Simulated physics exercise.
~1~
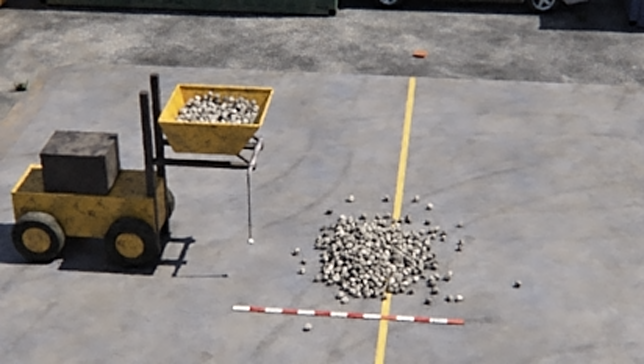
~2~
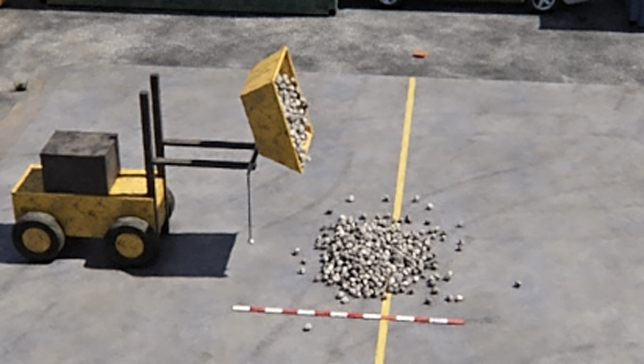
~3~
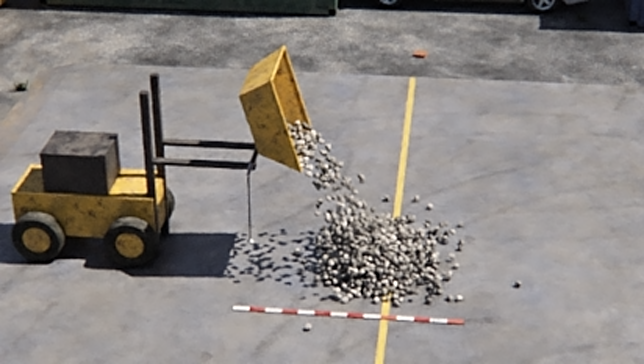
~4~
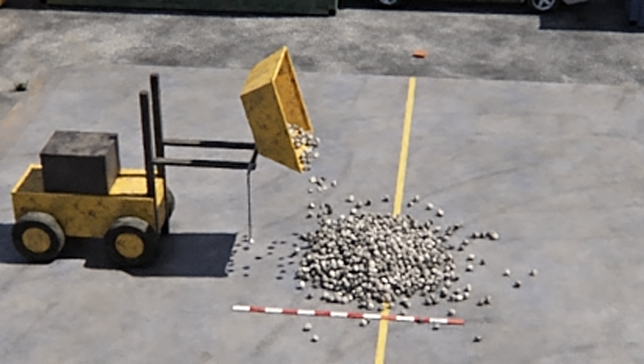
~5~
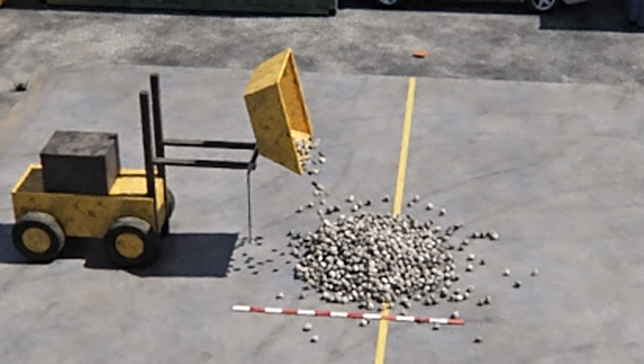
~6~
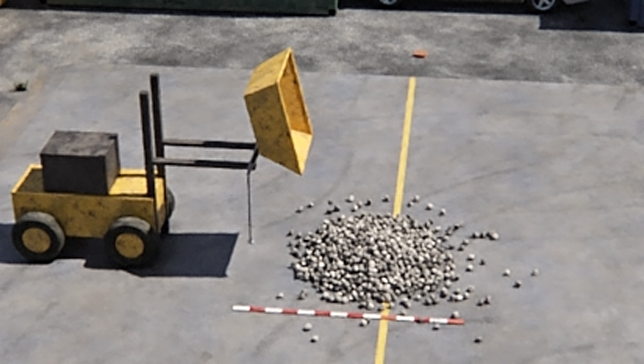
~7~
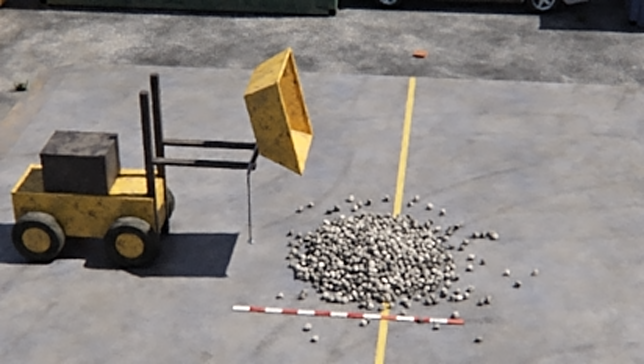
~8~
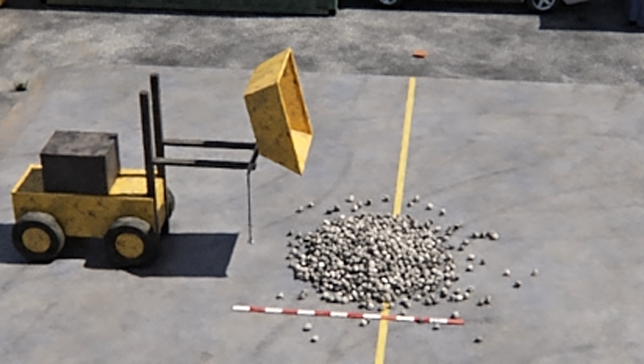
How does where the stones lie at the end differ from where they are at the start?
At the start the stones are split between the raised skip on the left and the heap on the ground. At the end they all lie on the ground, lower and further right overall, in one broader heap across the yellow line with a few scattered around it.
